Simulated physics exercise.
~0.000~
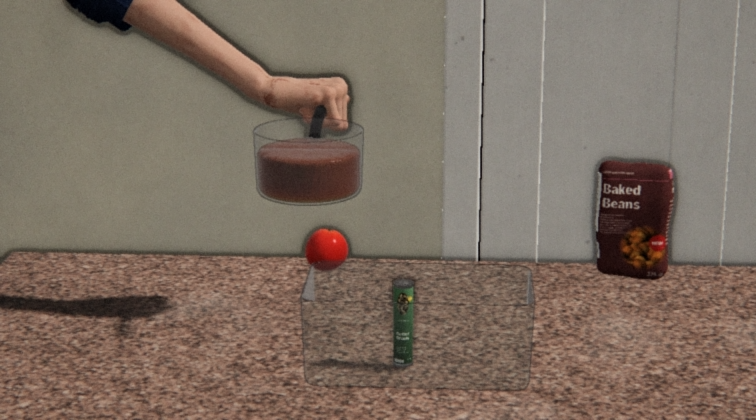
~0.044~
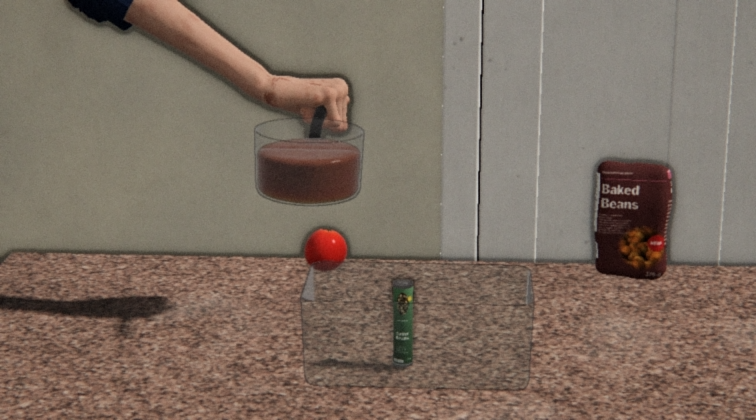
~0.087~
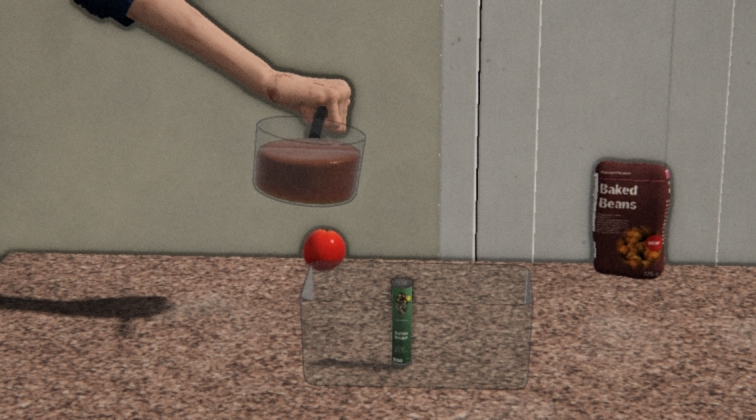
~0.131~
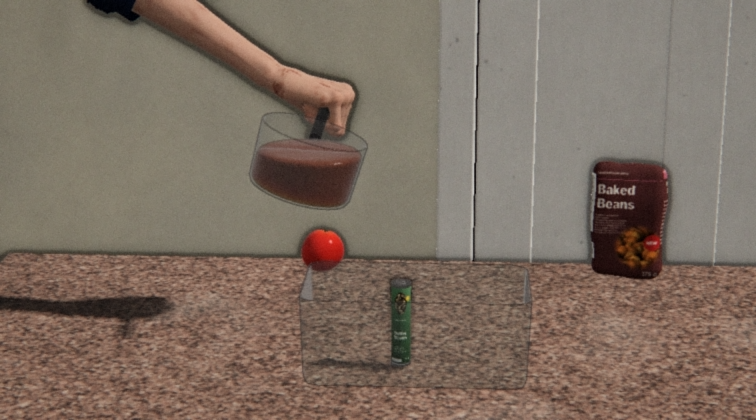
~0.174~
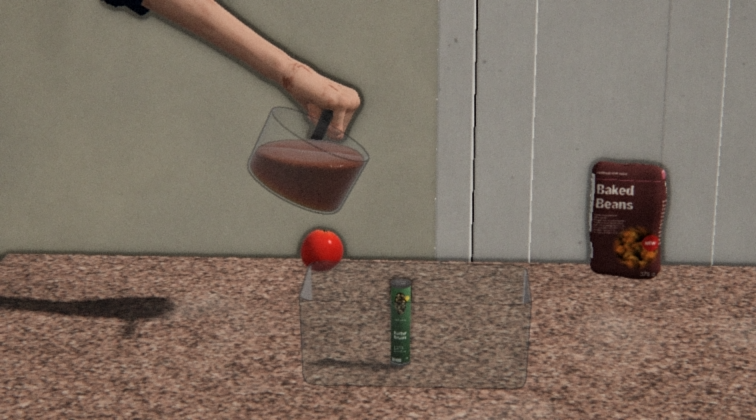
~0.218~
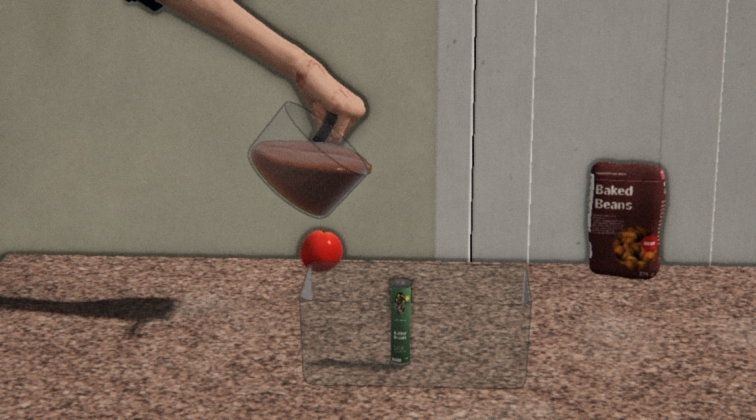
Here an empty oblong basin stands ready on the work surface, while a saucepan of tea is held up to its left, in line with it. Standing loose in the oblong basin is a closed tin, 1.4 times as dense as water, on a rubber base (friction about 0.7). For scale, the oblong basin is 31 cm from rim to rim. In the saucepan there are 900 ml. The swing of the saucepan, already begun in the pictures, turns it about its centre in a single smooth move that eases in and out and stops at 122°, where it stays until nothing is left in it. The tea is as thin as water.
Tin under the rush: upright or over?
Watch, it's going to go down.
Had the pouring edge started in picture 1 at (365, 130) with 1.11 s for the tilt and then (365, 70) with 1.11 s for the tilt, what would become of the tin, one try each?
Try 1: Still standing; try 2: Still standing.
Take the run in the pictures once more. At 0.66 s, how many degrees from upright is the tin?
0°.
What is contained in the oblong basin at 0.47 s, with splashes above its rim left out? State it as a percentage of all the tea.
Close to 26 in a hundred.
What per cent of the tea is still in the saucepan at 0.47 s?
Roughly 20 %.
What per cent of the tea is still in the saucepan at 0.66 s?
Around 2 in a hundred.
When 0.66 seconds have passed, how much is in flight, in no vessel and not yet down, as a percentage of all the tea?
Estimate: About 7 in a hundred.
By 0.47 s the tilt is 115° and 21 per cent is still to pour; the tin stands where it began.
By 0.66 s the tilt is 122° and 2 per cent is still to pour; the tin stands 2 cm from where it began.
By 0.85 s the tilt is 122° and 0 per cent is still to pour; the tin leans 44°.
By 1.06 s the tilt is 122° and 0 per cent is still to pour; the tin lies on its side.
At rest the tin lies on its side.
